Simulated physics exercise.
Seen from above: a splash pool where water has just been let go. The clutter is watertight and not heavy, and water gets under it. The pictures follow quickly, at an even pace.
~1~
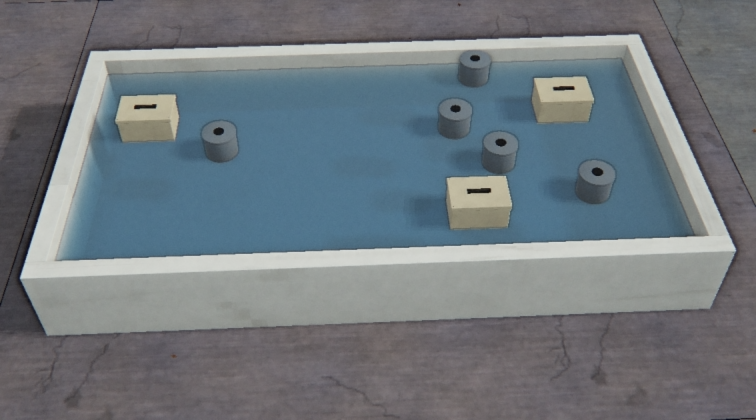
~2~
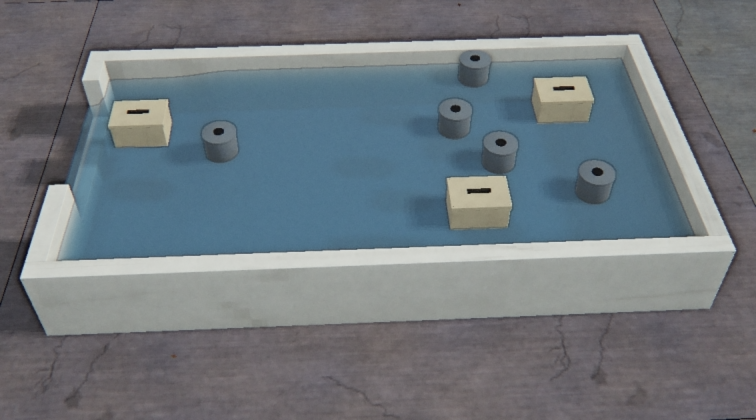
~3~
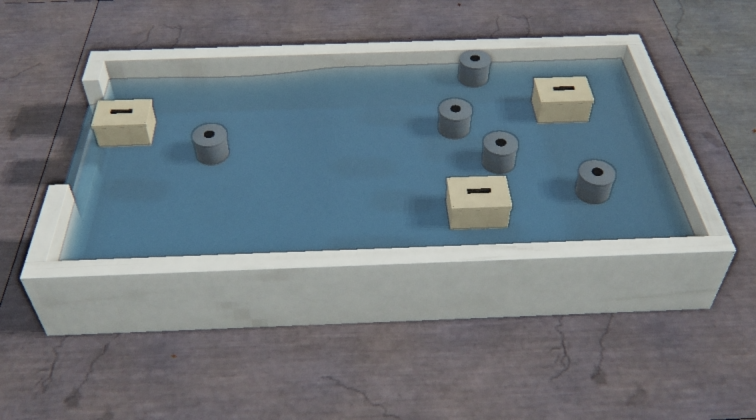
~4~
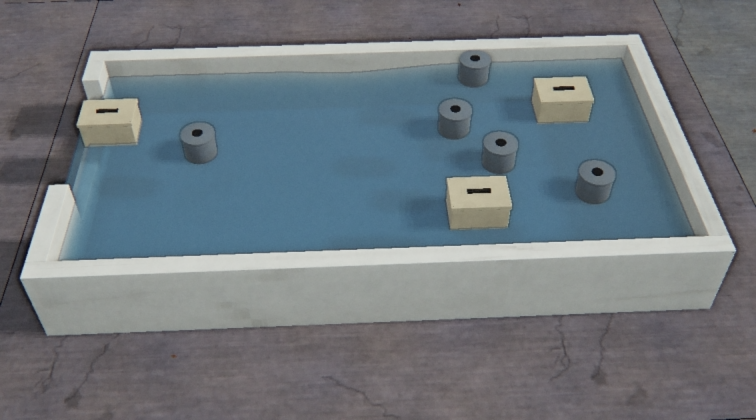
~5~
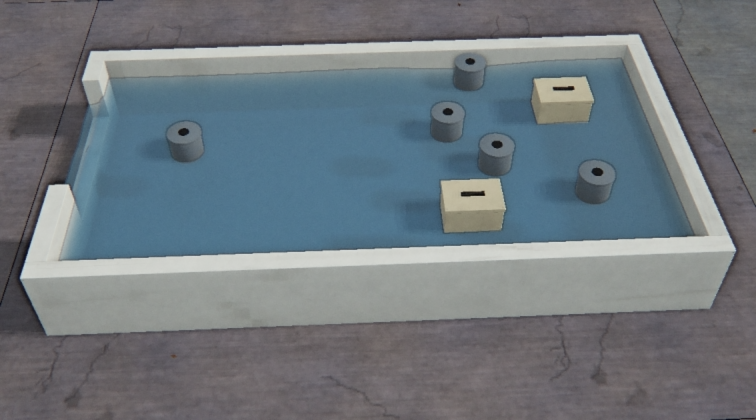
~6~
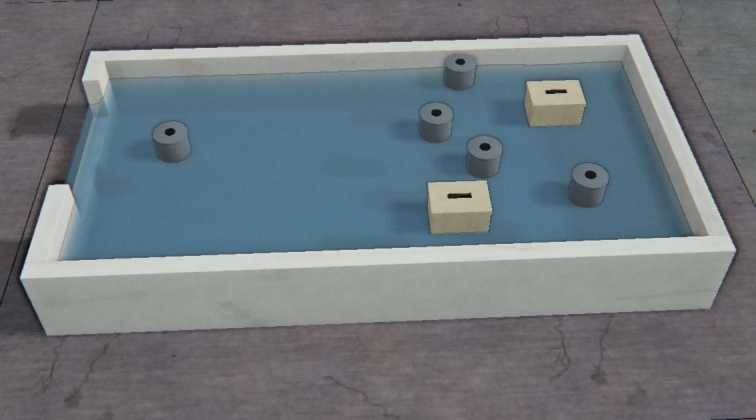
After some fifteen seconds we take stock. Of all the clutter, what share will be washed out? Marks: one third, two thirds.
It is not even a third.
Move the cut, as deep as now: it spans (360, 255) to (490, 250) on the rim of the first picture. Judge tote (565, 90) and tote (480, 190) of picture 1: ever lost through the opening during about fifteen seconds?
As listed: Left behind, out.
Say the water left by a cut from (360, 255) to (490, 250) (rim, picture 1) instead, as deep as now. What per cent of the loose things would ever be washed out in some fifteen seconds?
Close to 10 %.
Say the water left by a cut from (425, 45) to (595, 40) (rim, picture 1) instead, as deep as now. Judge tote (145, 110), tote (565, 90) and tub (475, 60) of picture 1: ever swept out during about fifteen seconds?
In turn: Inside, yes, gone.
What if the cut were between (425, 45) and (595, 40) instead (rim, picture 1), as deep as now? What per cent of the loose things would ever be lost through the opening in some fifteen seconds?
I make it 40 per cent.
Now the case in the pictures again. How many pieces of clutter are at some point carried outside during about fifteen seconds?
The number is 2.
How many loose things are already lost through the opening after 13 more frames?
That makes 2.
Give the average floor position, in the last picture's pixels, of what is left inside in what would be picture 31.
At about (418, 188).
A moment on, 1 of 8 are out; 7 afloat.
Next, 2 of 8 are out; 6 afloat.
Later, 2 of 8 are out; 6 afloat.
In the end, 2 of 8 are out; 6 afloat.
